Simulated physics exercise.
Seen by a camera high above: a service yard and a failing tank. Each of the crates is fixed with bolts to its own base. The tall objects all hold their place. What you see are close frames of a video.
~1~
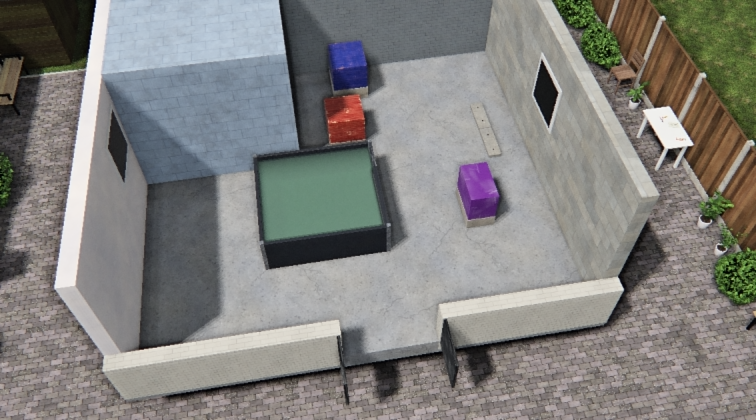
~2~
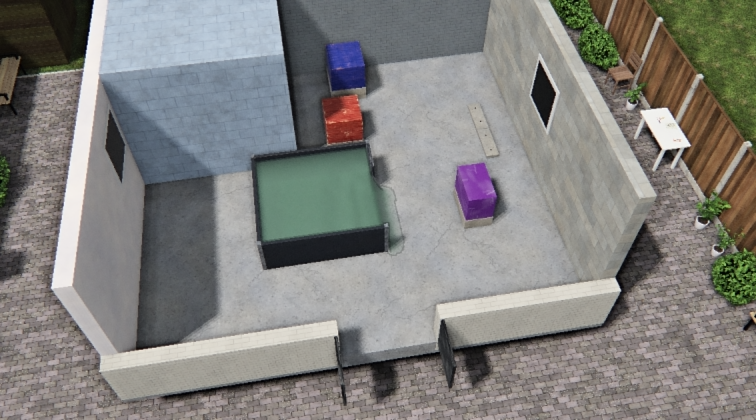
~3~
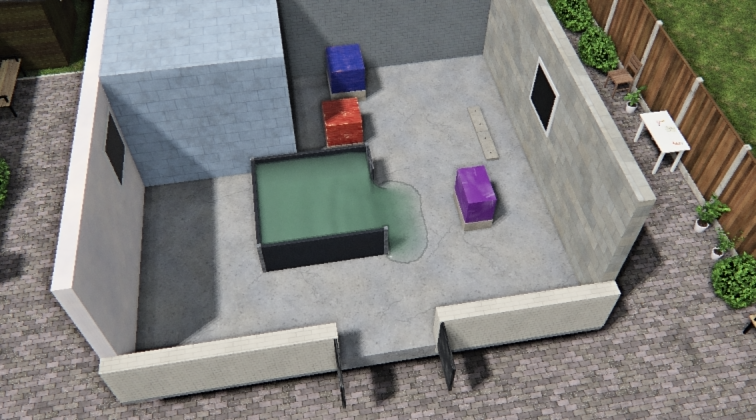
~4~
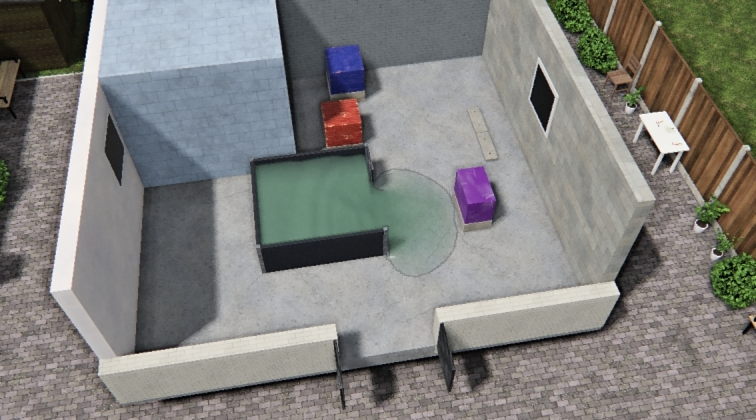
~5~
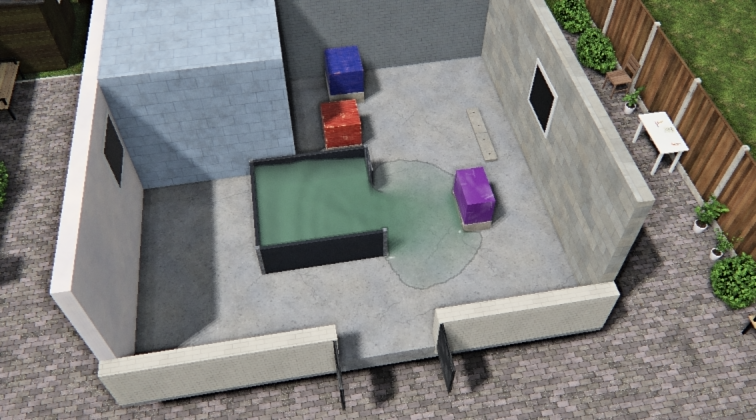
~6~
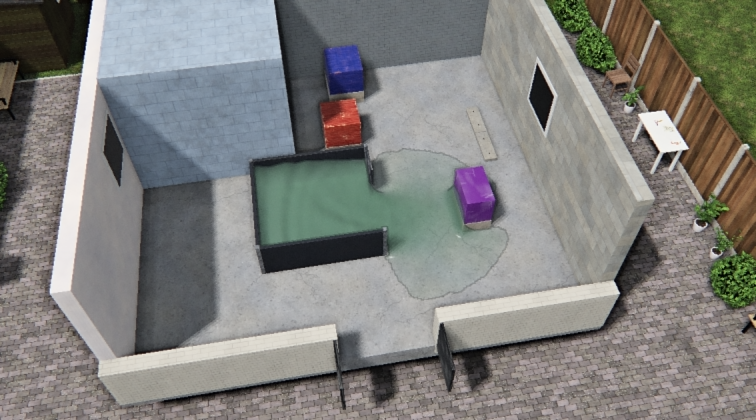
A dark-walled tank of green water stands left of centre in a walled, grey-floored yard, seen from high above, with brick paving outside and a wooden fence at right. Behind it sit a blue block and a red one near a pale blue structure, while a purple block stands to its right. The tank's right side opens and water pours out, spreading rightward across the floor and around the purple block.
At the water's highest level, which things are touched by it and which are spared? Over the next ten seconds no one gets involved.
Outcome: Red crate: Reached by water, purple crate: Reached by water, blue crate: Kept safe.
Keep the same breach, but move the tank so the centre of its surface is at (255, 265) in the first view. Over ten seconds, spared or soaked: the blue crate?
Blue is left alone.
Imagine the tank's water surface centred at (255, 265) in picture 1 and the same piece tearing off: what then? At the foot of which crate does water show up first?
The one in purple.
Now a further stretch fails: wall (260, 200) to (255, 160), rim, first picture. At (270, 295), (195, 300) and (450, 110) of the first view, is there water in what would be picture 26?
The first comes out soaked, the second soaked, the third untouched.
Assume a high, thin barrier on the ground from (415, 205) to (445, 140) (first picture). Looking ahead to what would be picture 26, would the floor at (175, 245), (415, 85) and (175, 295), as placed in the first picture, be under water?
First unwetted, then inundated, then unwetted.
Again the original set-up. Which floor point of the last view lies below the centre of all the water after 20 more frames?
I'd put it at around (416, 207).
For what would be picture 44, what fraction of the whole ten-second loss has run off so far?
Roughly 45 percent.
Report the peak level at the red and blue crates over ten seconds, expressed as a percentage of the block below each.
Respectively 170 % and 70 %.
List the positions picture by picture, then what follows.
The tank at (319, 193) is whole and still, in the first picture.
The front is at (384, 188), out from the gap at (377, 212), in the second picture.
Water pours out at (377, 216) and has run to (402, 186), in the third picture.
The front is at (443, 194), out from the gap at (377, 218), in the fourth picture.
The front is at a hidden place, out from the gap at (376, 218), in the fifth picture.
The front is at (490, 184), out from the gap at (376, 218), in the sixth picture.
A moment on, water covers 25 % of the floor; the red crate not reached, the purple crate water round its plinth, the blue crate not reached.
Next, water covers 35 % of the floor; the red crate not reached, the purple crate water round its plinth, the blue crate not reached.
Then, water covers 55 % of the floor; the red crate water round its plinth, the purple crate water round its plinth, the blue crate water round its plinth.
Later, water covers 75 % of the floor; the red crate water round its plinth, the purple crate water round its plinth, the blue crate water round its plinth.
In the end, water covers 95 % of the floor; the red crate was topped, the purple crate was topped, the blue crate stayed above the water.
